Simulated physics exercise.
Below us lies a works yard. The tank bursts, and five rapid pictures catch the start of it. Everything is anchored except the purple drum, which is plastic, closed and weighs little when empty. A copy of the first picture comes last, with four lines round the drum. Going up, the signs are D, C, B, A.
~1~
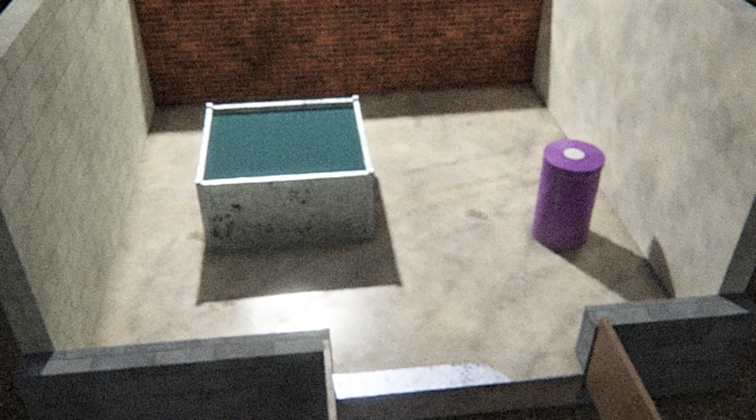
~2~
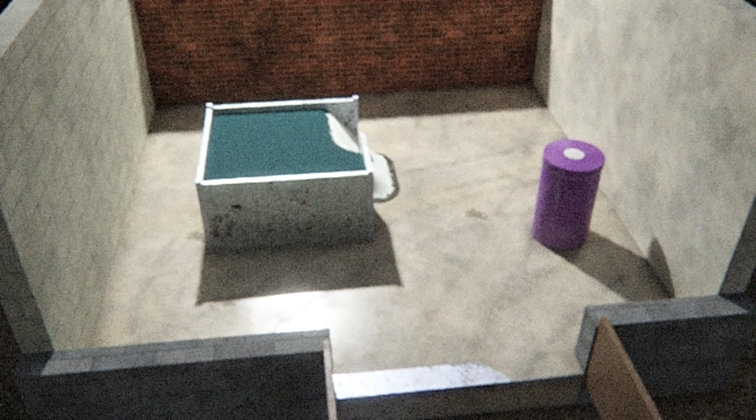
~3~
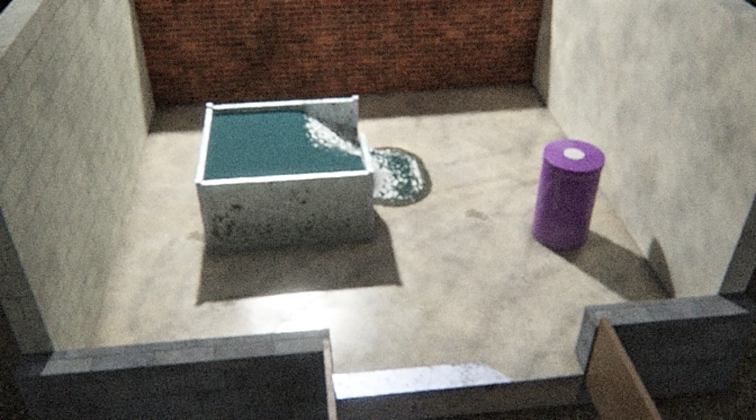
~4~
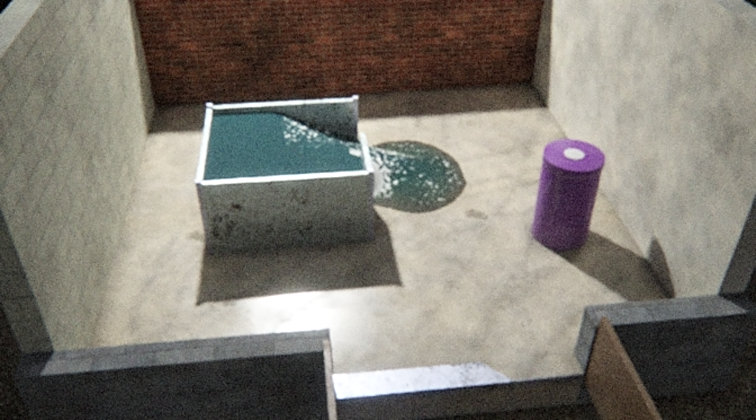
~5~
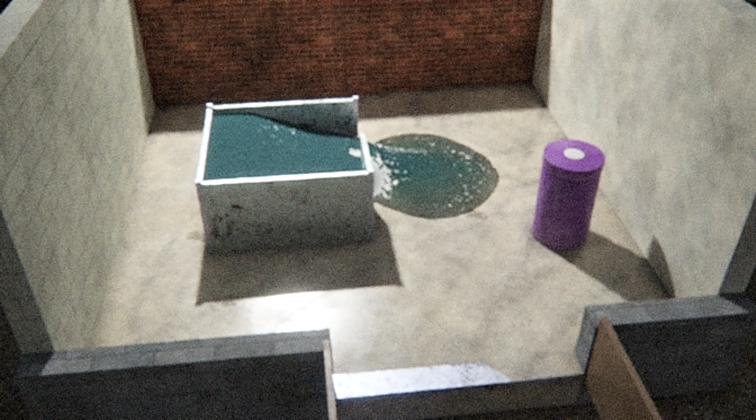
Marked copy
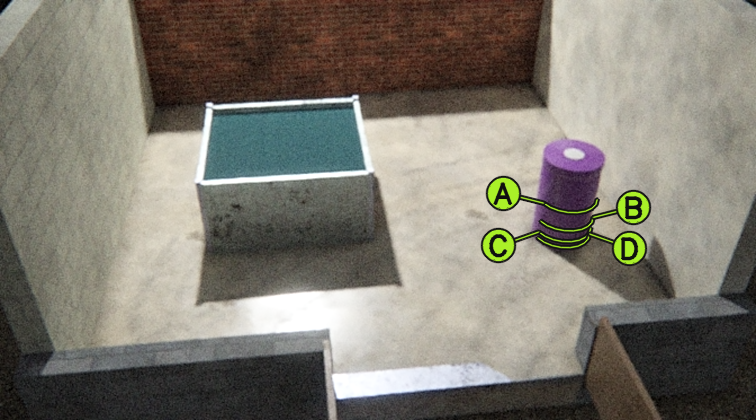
Dark green water fills a square, pale-walled tank in a walled yard, then pours out through its right side as that side opens. Foaming white at first, it spreads rightward across the bare ground in a widening rounded pool, while the water level near the opening dips and the purple drum stands still.
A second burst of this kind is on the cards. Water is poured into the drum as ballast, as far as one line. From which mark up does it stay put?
Go for B.
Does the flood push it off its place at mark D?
Yes, that goes wrong.
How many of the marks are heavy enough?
Two of them.
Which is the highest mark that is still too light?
C.
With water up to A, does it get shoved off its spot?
No.
On the marked copy, A at (577, 212); B at (573, 230); C at (571, 241); D at (570, 247); from the bottom up D, C, B, A.
With A, it does not move.
With B, it does not move.
With C, it is pushed about its own width away.
With D, it is pushed about 5 times its own width away.
